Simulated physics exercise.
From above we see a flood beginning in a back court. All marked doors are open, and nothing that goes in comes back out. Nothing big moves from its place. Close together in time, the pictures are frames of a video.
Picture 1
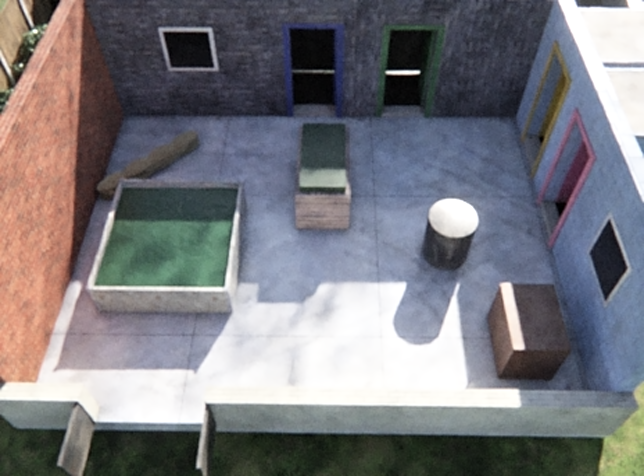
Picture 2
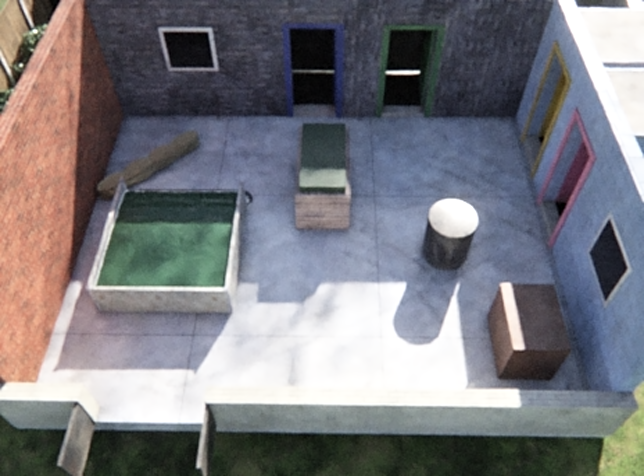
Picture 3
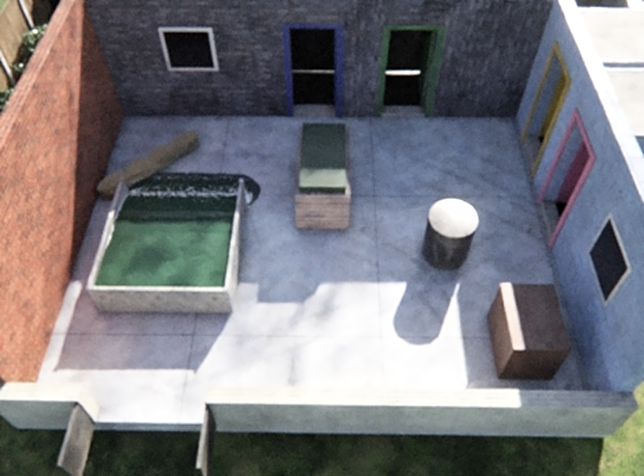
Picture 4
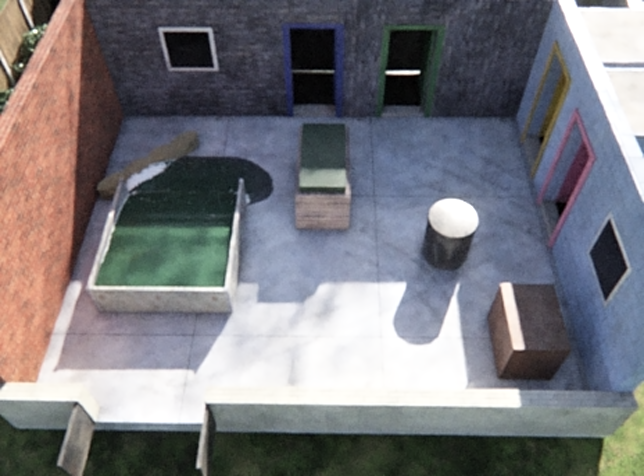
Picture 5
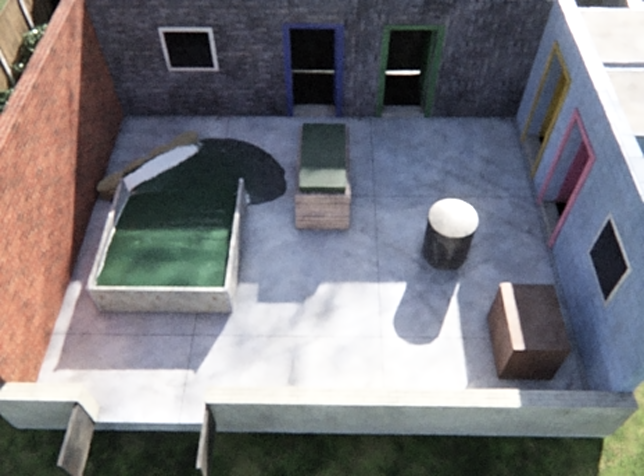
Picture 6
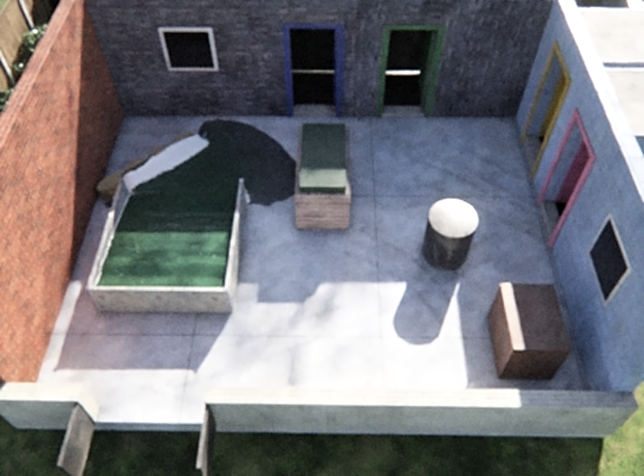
A large open tank of green water stands at the left of a paved court seen from above, walled in red brick, dark brick and pale blue. A green-topped block sits near the centre, a dark drum with a white top and a brown box at the right. Water pours through the tank's far side and spreads backward and rightward in a dark, widening pool, while the camera stays still.
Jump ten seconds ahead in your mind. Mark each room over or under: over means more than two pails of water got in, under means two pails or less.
Yellow door: Under, green door: Under, pink door: Under, blue door: Over.
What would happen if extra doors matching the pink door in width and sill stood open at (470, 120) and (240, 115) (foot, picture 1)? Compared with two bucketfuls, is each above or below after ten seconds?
In order: Falls short, exceeds it.
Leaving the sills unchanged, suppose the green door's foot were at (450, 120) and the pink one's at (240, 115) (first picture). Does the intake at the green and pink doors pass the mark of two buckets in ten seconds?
Door by door: Green is spared, pink is swamped.
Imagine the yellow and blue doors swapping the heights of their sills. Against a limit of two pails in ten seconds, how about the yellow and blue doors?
Yellow door: Above the mark; blue door: Below the mark.
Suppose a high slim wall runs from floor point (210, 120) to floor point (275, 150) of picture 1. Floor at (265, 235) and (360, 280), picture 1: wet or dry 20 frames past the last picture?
Soaked, not wet.
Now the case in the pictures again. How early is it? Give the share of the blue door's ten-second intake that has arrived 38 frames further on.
Roughly 100 per cent.
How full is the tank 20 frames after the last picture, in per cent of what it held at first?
That would be roughly 28 per cent.
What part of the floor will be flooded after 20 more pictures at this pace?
My estimate is roughly 45 percent.
A moment on, water covers 15 % of the floor; the yellow door not reached, the green door not reached, the pink door not reached, the blue door not reached.
Next, water covers 25 % of the floor; the yellow door not reached, the green door wet at the sill, nothing in, the pink door not reached, the blue door under two buckets in.
Then, water covers 45 % of the floor; the yellow door wet at the sill, nothing in, the green door wet at the sill, nothing in, the pink door not reached, the blue door over two buckets in.
Later, water covers 70 % of the floor; the yellow door wet at the sill, nothing in, the green door wet at the sill, nothing in, the pink door wet at the sill, nothing in, the blue door over two buckets in.
In the end, water covers 95 % of the floor; the yellow door wet at the sill, nothing in, the green door wet at the sill, nothing in, the pink door wet at the sill, nothing in, the blue door over two buckets in.
